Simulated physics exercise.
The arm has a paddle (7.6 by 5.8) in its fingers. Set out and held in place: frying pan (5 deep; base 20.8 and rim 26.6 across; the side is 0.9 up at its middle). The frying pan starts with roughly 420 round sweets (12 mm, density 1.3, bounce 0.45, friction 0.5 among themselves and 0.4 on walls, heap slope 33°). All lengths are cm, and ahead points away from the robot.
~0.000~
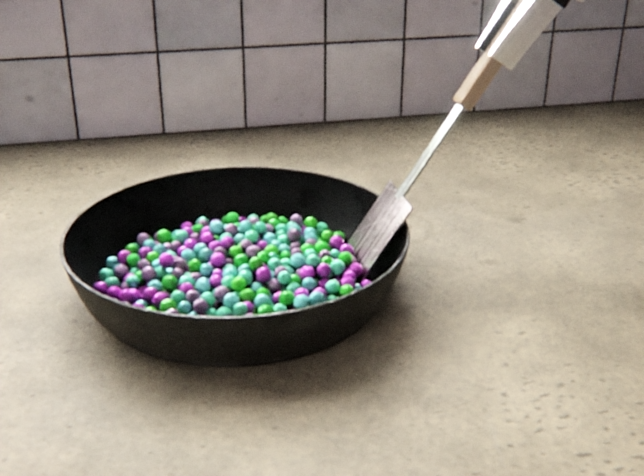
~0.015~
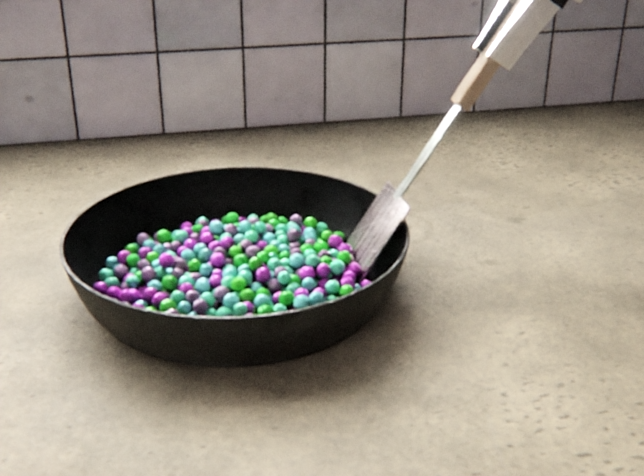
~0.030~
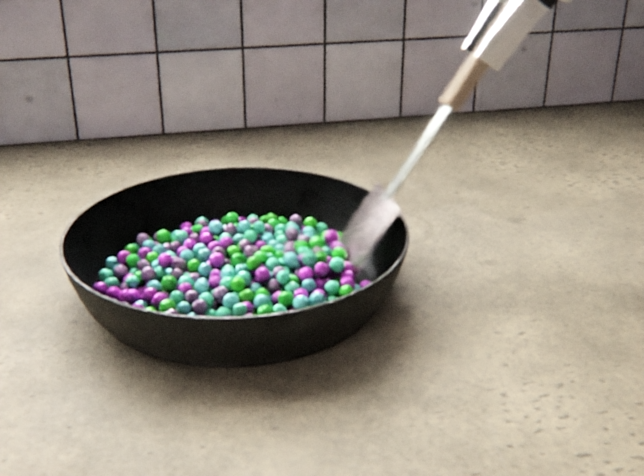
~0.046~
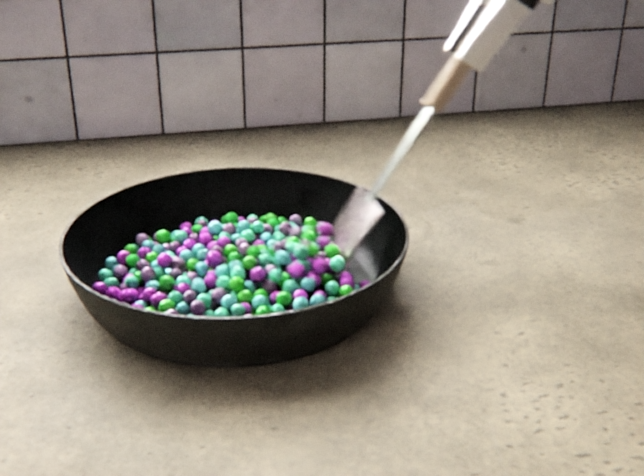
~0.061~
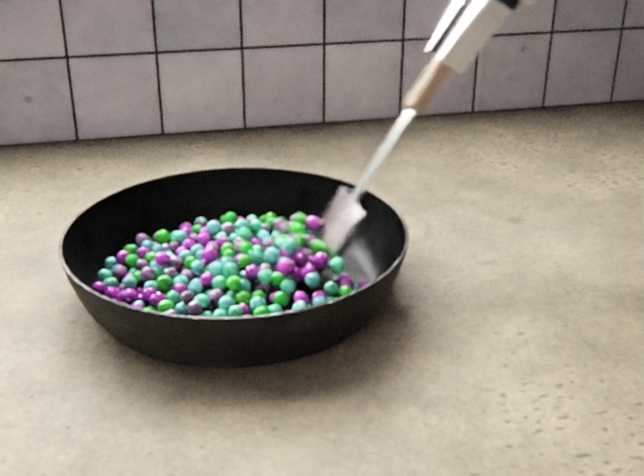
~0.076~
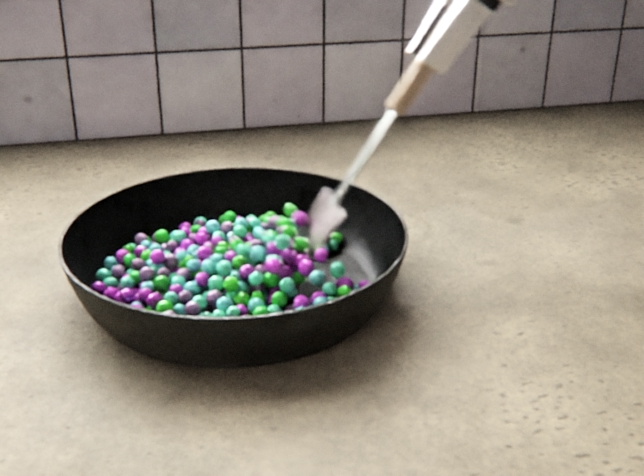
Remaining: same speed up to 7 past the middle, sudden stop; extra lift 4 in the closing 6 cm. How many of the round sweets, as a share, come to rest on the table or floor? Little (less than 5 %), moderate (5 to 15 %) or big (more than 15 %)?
On the table or floor the share is moderate, 5 to 15 %.
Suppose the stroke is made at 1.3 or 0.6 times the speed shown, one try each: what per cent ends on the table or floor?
About 10 and 0 per cent.
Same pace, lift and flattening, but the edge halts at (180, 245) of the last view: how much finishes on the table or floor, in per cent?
About 5 per cent.
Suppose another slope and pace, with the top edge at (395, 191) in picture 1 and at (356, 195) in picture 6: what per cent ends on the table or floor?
Some 0 per cent.
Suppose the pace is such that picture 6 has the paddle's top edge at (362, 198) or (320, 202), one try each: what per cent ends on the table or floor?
Some 0 and 10 per cent.
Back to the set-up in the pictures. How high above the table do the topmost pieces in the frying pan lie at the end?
Roughly 4.5 cm.
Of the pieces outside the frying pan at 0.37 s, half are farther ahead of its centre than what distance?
About 24 cm.
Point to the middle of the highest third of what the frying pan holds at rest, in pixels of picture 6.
Around (144, 275).
After 0.11 s, sloping 57°, highest piece 6 above the table; 425 in the frying pan.
After 0.15 s, sloping 57°, highest piece 7 above the table; 425 in the frying pan.
After 0.37 s, sloping 57°, highest piece 4 above the table; 394 in the frying pan, 31 on the table or floor.
After 1.42 s, sloping 57°, highest piece 4 above the table; 394 in the frying pan, 31 on the table or floor.
At rest, 394 in the frying pan, 31 on the table or floor. That is 7 % on the table or floor.
